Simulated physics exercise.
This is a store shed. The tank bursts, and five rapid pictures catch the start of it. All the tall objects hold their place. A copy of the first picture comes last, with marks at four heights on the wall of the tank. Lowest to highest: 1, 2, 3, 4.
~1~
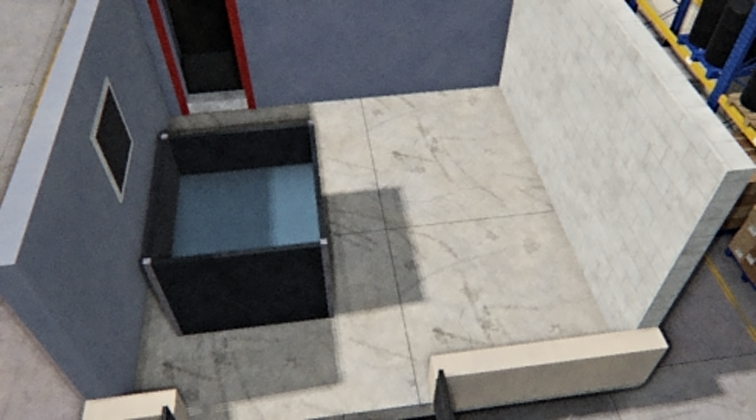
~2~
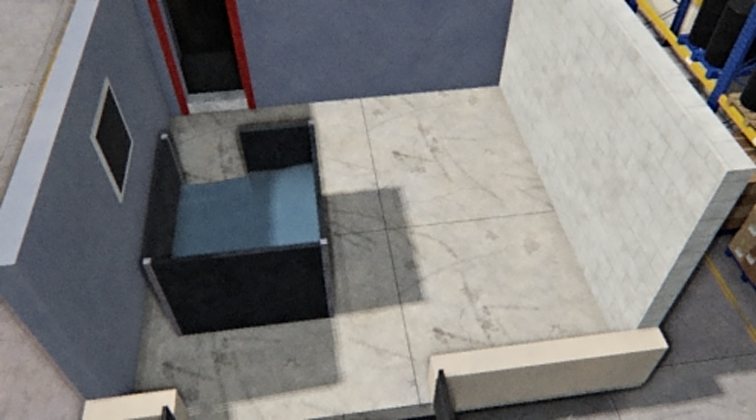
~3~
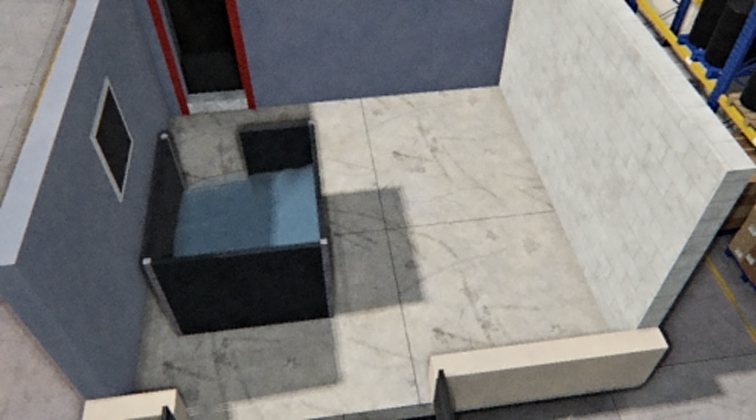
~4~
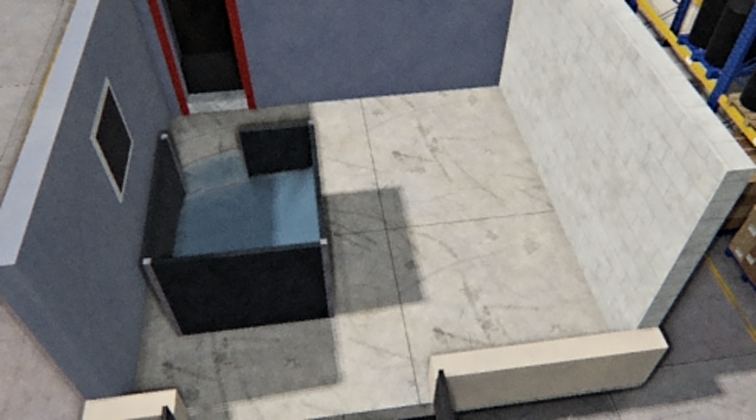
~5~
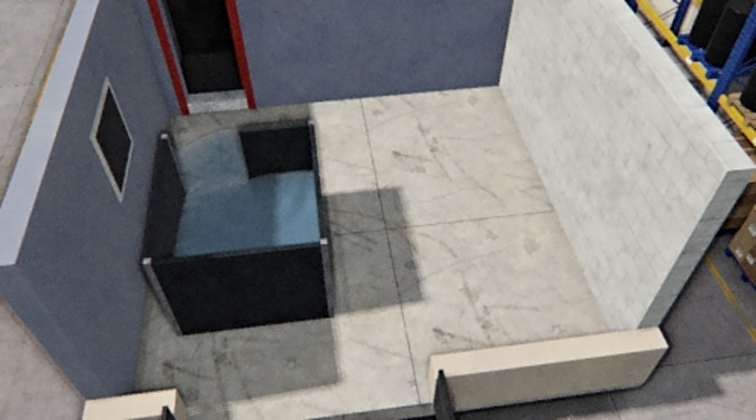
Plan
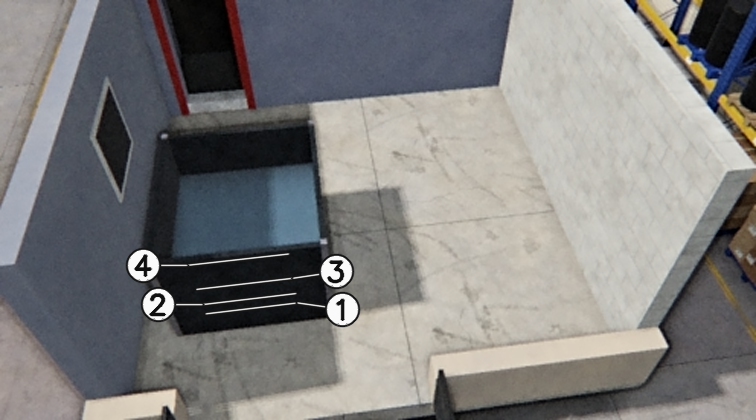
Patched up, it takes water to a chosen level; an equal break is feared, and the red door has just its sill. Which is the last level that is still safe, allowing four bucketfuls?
Take 1.
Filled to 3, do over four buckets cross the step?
Yes, that goes wrong.
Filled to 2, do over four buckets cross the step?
Yes, that goes wrong.
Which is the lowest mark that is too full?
2 it is.
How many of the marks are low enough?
One of them.
In white, 1 at (252, 308); 2 at (249, 299); 3 at (245, 283); 4 at (238, 259); from the bottom up 1, 2, 3, 4.
With 1, a bucket or two gets in.
With 2, about 12 bucketfuls get in.
With 3, dozens of bucketfuls pour in.
With 4, dozens of bucketfuls pour in.
